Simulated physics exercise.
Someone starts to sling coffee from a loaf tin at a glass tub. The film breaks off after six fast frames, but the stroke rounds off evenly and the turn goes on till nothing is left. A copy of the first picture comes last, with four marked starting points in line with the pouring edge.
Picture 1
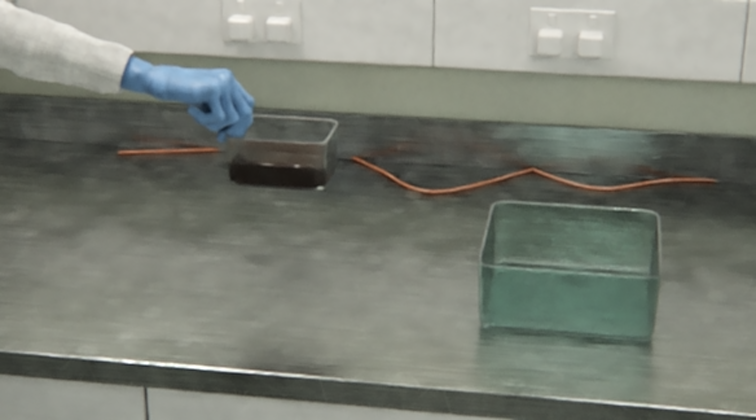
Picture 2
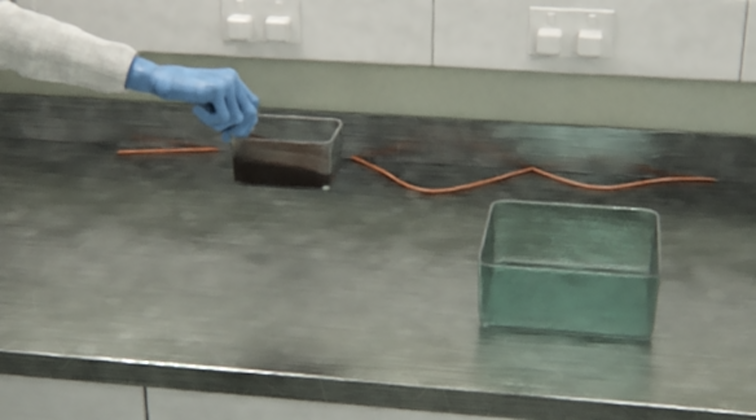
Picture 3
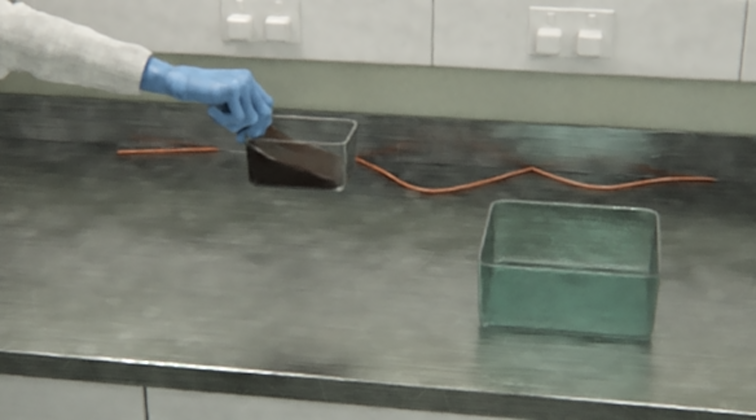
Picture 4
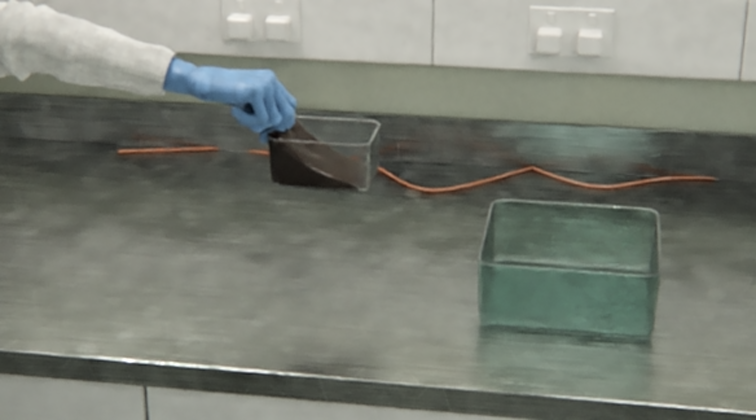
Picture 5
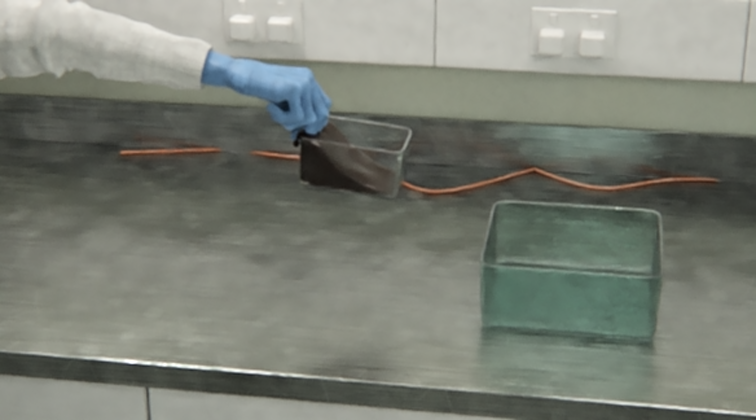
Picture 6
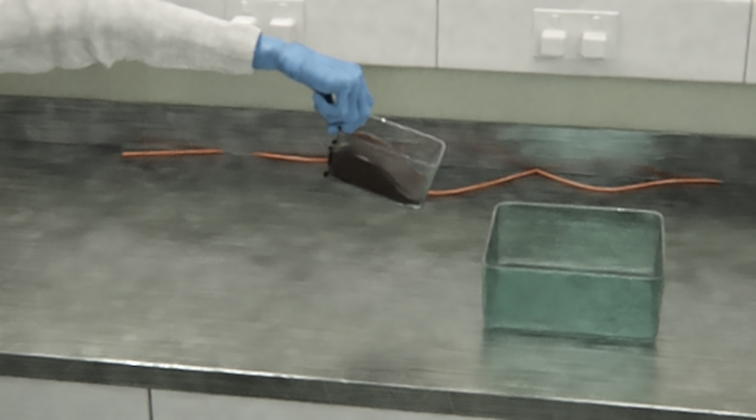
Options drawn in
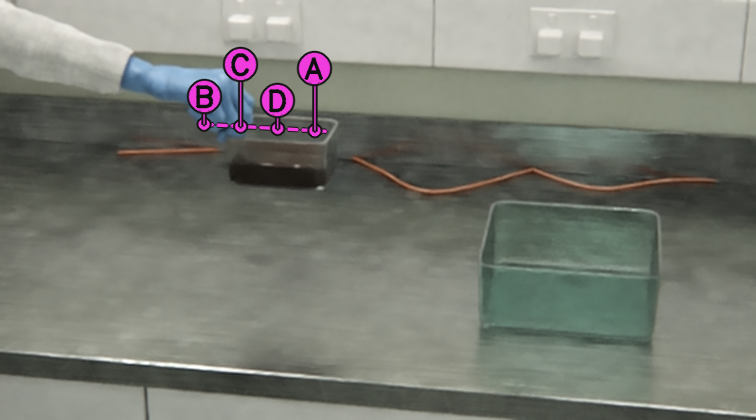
At first, a blue-gloved hand holds a small clear container of dark brown liquid upright on a grey counter, left of a larger green-tinted glass tub. The hand slides it right, slowly then faster, as the liquid slopes up toward the hand's side, and finally lifts and tilts it rightward.
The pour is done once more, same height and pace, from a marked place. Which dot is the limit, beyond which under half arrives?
Choose D.
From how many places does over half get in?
Two of the four.
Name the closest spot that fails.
The answer is C.
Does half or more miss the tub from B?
Yes, it does.
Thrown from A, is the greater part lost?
No, that is safe.
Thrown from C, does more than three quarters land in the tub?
No, less.
In magenta, A at (314, 130); B at (204, 124); C at (240, 126); D at (277, 128).
With A, about 82 % lands in the tub, 14 % falls short and 3 % goes beside or beyond.
With B, about 15 % lands in the tub, 80 % falls short and 5 % goes beside or beyond.
With C, about 35 % lands in the tub, 59 % falls short and 6 % goes beside or beyond.
With D, about 61 % lands in the tub, 35 % falls short and 4 % goes beside or beyond.
